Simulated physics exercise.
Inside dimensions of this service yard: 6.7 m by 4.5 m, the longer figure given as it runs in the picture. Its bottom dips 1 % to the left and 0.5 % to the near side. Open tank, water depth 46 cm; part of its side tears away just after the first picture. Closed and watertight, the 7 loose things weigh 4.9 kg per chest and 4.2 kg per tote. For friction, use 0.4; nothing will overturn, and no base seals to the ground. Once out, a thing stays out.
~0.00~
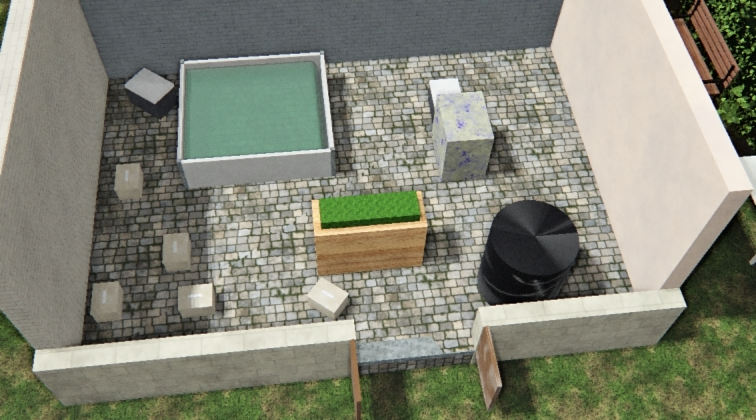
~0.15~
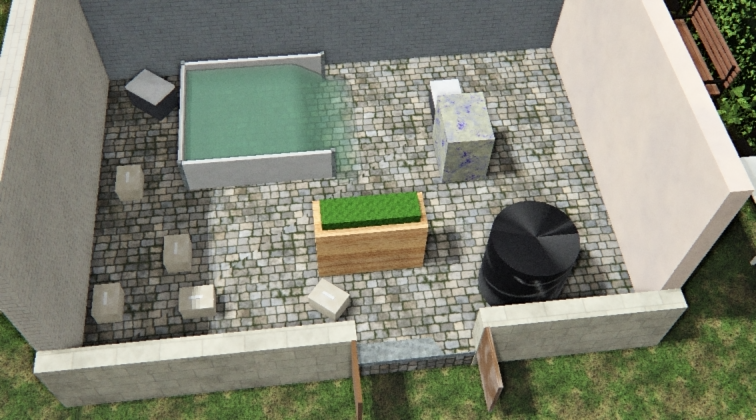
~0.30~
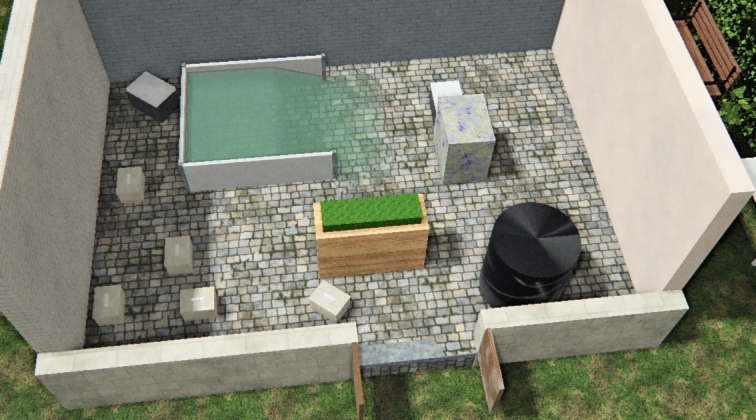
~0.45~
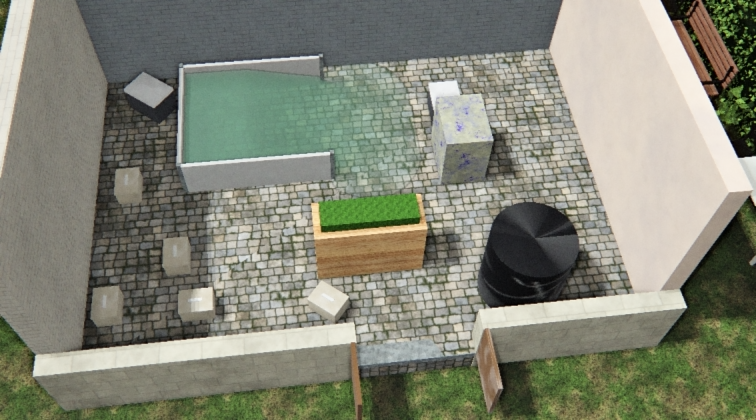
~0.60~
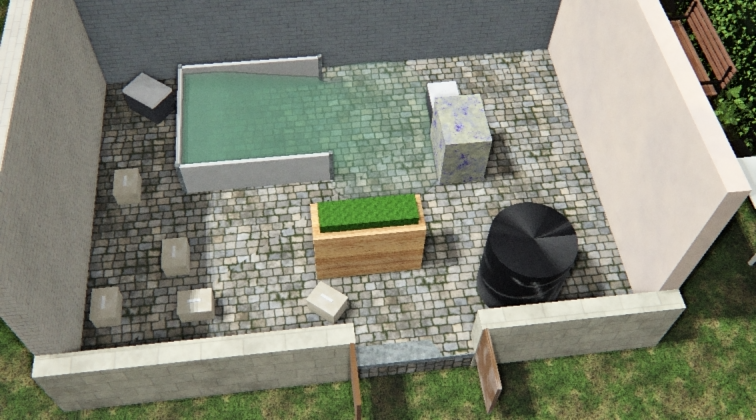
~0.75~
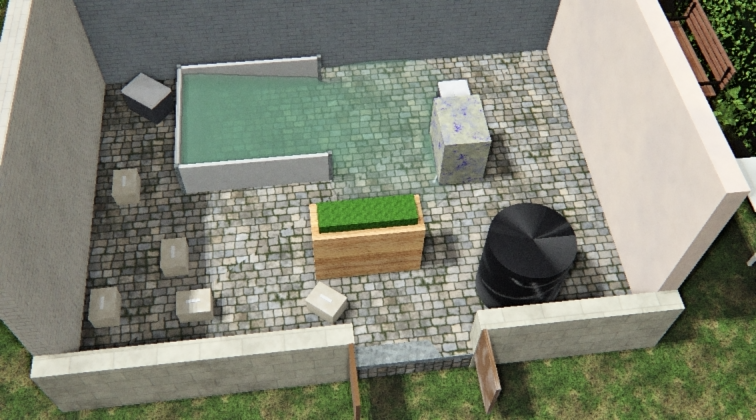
The footage shows a walled, cobbled yard where the right side of a water-filled tank opens and greenish water spreads rightward across the paving, reaching a speckled block, beside which a small white object shifts slightly.
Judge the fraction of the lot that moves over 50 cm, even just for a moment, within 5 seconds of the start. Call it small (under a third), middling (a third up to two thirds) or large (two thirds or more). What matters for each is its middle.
The fraction is small.
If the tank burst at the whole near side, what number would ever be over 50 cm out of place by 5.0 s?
Then it comes to 5 of them.
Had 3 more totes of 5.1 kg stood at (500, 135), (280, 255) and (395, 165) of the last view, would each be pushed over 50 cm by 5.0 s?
Result, in sequence: Above the mark / below the mark / above the mark.
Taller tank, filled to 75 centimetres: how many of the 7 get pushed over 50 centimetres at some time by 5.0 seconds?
I count 1 of them in that case.
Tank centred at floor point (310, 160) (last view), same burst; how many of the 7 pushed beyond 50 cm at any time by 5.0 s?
Count: 1.
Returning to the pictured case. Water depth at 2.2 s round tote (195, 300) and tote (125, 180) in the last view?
First roughly 0 cm, second roughly 0 cm.
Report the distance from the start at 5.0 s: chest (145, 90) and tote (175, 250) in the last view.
Respectively, 0 centimetres and 0 centimetres.
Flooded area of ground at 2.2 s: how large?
I'd estimate close to 14 m2.
After 1.1 s 1 of 7 are over 50 cm from their spots; 0 afloat.
After 2.2 s 1 of 7 are over 50 cm from their spots; 1 afloat.
After 3.5 s 1 of 7 are over 50 cm from their spots; 1 afloat.
After 5.0 s 1 of 7 are over 50 cm from their spots, and 1 have been at some point; 1 afloat.
